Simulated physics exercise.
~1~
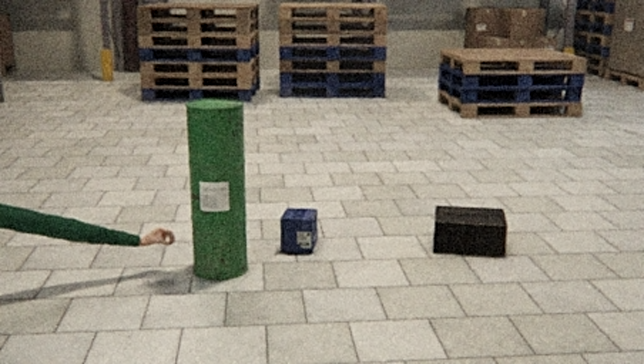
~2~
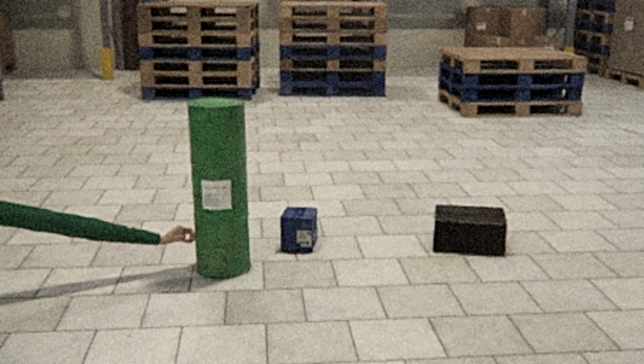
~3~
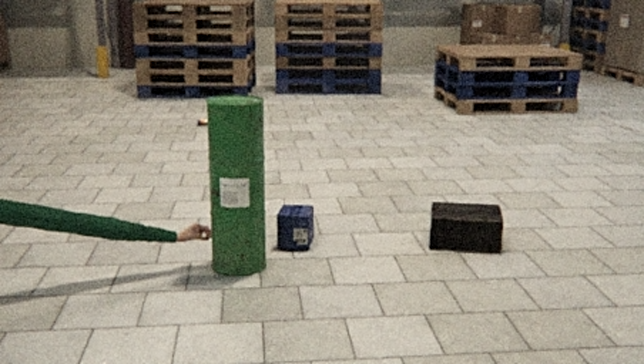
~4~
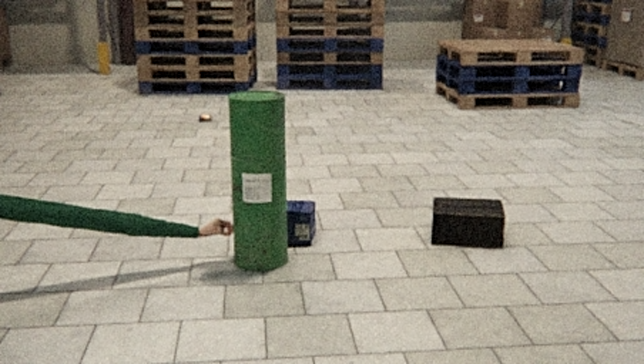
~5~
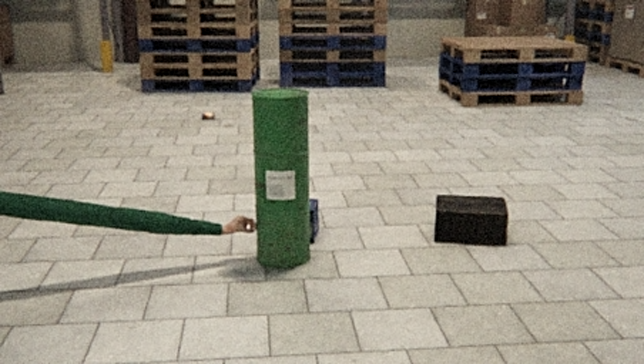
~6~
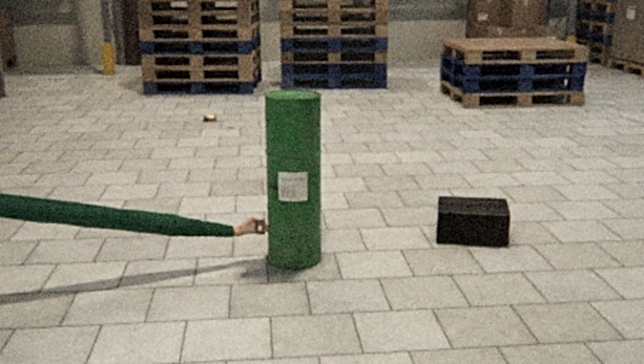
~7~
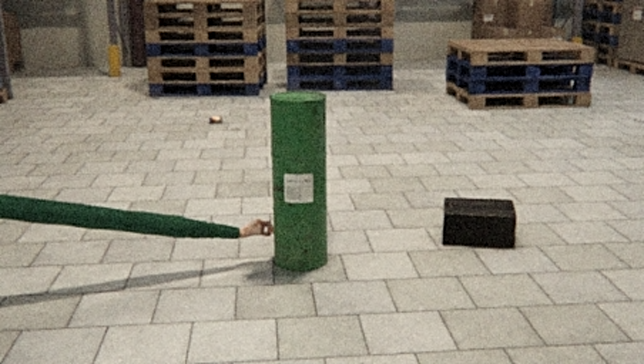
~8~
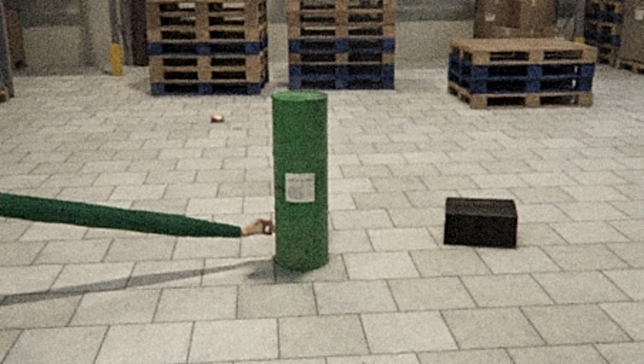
Warehouse floor with stacked pallets, a green-sleeved arm pushing an upright green drum right until it hides a small blue box.
